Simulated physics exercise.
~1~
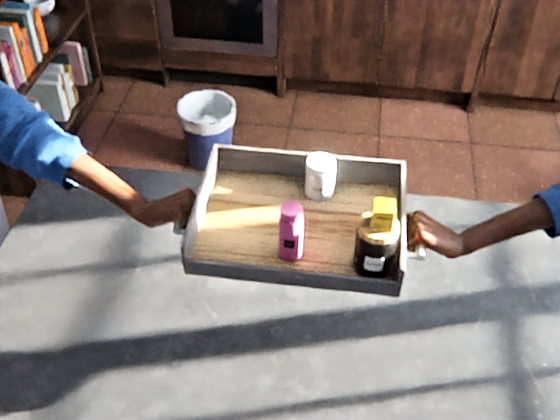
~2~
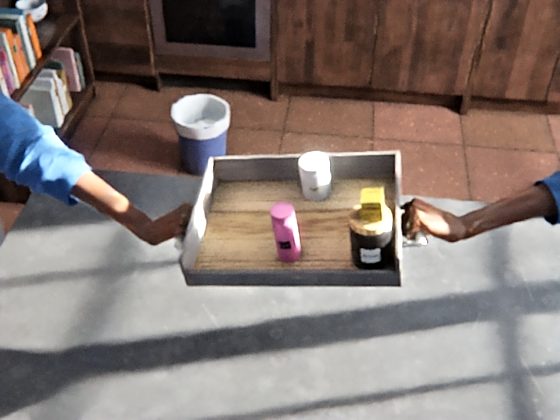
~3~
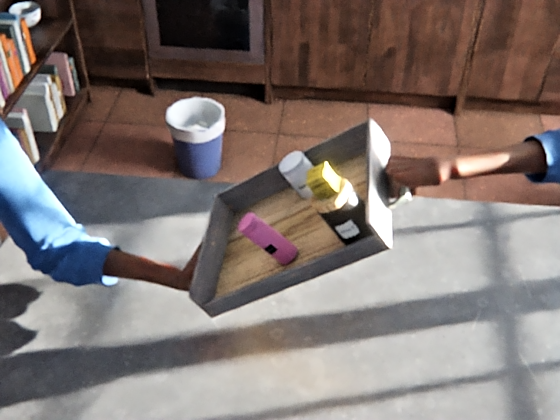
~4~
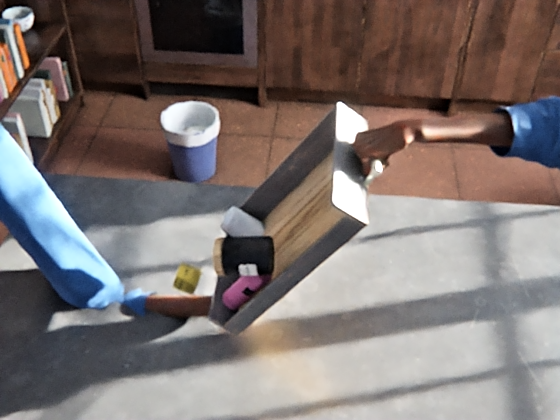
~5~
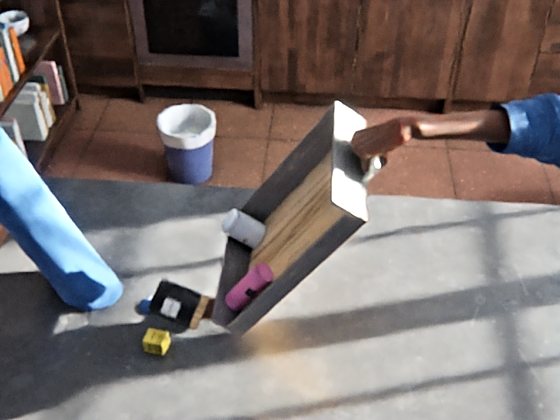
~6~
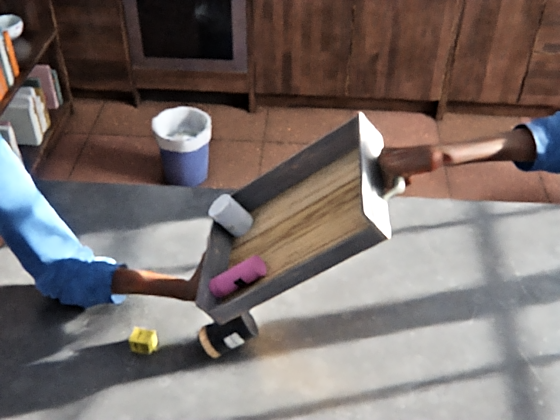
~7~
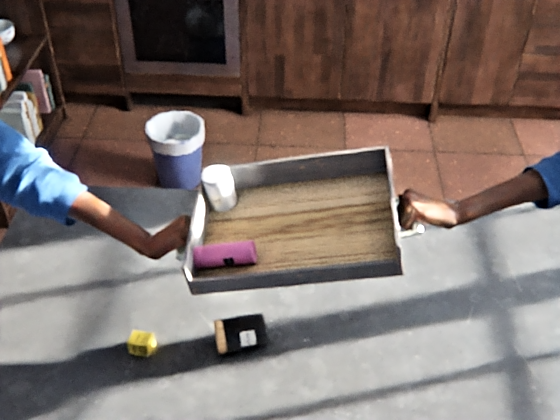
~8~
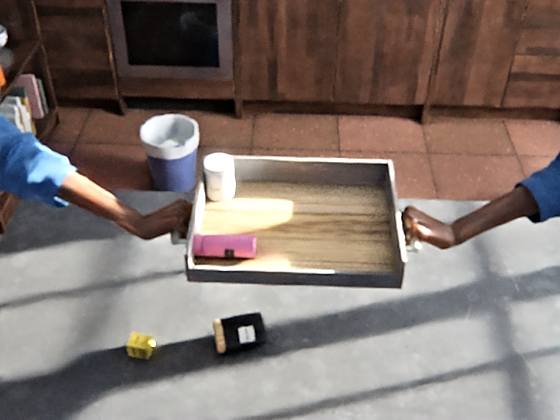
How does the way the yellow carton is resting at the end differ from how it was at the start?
At the start the yellow carton is upright in the right part of the tray, but at the end it lies on its side on the grey surface below.
Two hands in blue sleeves hold a grey-rimmed wooden tray above a grey surface, seen from above and in front, with wooden cabinets, a bookshelf and a blue bin behind. A white jar stands near the back, a pink shaker near the middle, and a black jar and yellow carton at the right. The left side dips steeply, and everything slides left as the shaker topples. The yellow carton drops out, then the black jar follows. The hands level the tray, leaving the white jar upright and the shaker lying at its left, while the fallen pair rest below.
